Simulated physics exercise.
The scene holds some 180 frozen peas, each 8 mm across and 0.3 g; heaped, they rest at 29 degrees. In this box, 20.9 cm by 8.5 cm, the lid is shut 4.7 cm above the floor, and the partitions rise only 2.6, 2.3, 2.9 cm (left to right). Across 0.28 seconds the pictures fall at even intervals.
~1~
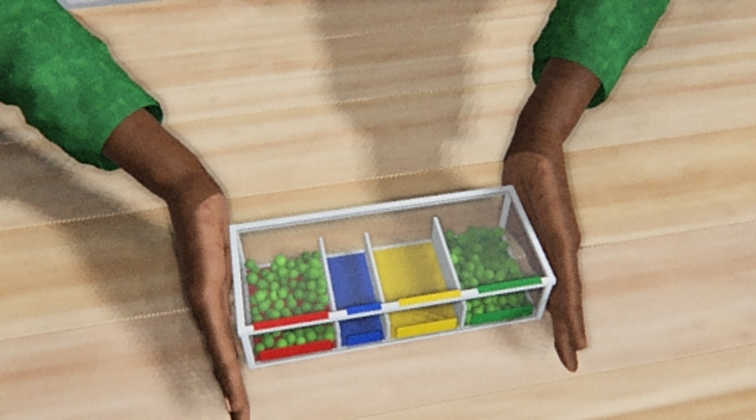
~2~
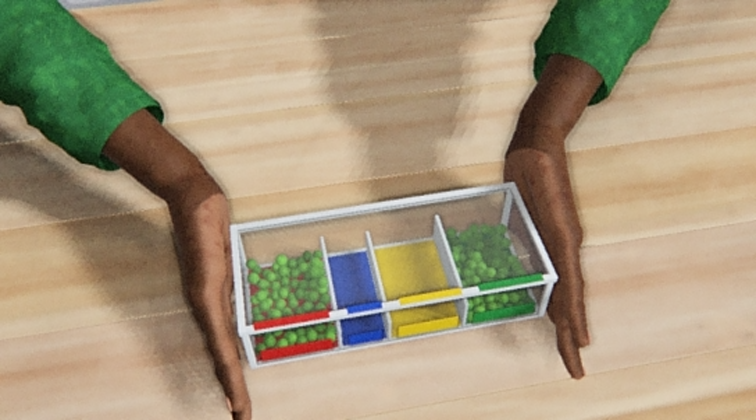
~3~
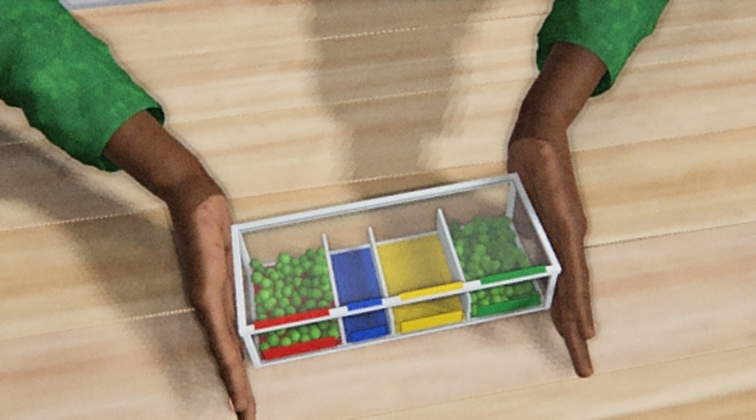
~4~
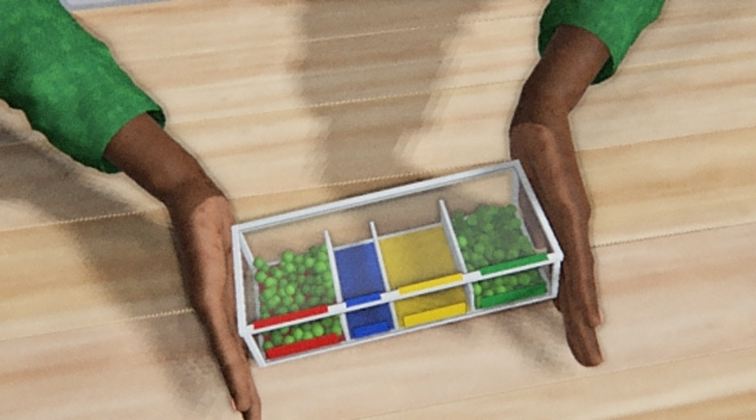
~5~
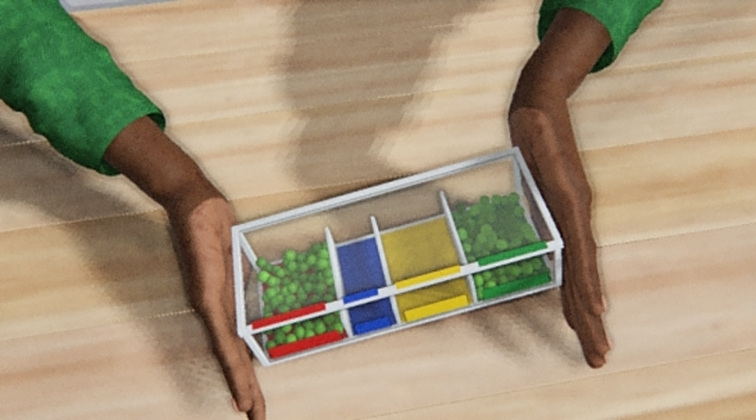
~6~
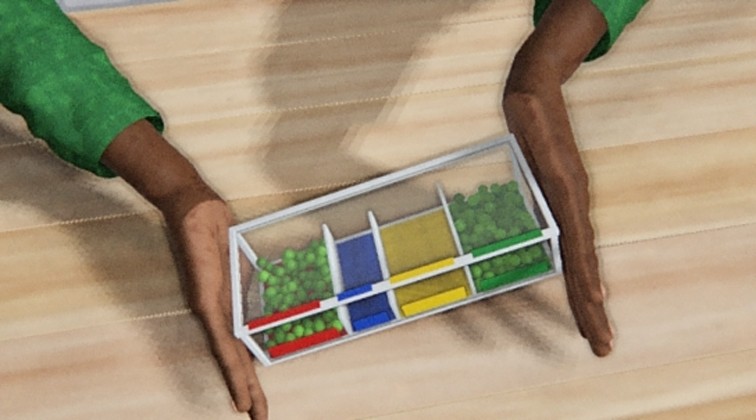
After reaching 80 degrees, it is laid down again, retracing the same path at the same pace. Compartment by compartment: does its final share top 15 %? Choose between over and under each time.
Red: Over. Blue: Under. Green: Over. Yellow: Under.
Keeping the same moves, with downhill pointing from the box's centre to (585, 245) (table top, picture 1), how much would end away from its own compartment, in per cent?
Something like 15 per cent of the pieces.
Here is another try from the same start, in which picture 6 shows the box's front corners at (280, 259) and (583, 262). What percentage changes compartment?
Roughly 15 per cent.
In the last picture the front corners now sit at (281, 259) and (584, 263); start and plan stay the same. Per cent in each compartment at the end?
Final per cent - red: 40; blue: 0; green: 50; yellow: 5.
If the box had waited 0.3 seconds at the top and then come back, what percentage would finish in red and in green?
In per cent: Red 55; green 45.
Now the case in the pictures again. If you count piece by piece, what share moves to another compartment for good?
Around 10 per cent.
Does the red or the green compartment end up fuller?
Go with red, that one ends with more.
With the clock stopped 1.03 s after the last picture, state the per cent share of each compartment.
It splits as red 55, blue 0, green 45 and yellow 0 percent.
Then, 1.03 s after the last picture, tilt 80 degrees; red 55 %, green 45 %.
Then, 1.71 s after the last picture, tilt 35 degrees; red 55 %, blue 5 %, green 40 %, yellow 5 %.
Then, 2.43 s after the last picture, tilt 0 degrees; red 55 %, blue 5 %, green 40 %, yellow 5 %.
In the end, red 55 %, blue 5 %, green 40 %, yellow 5 %.
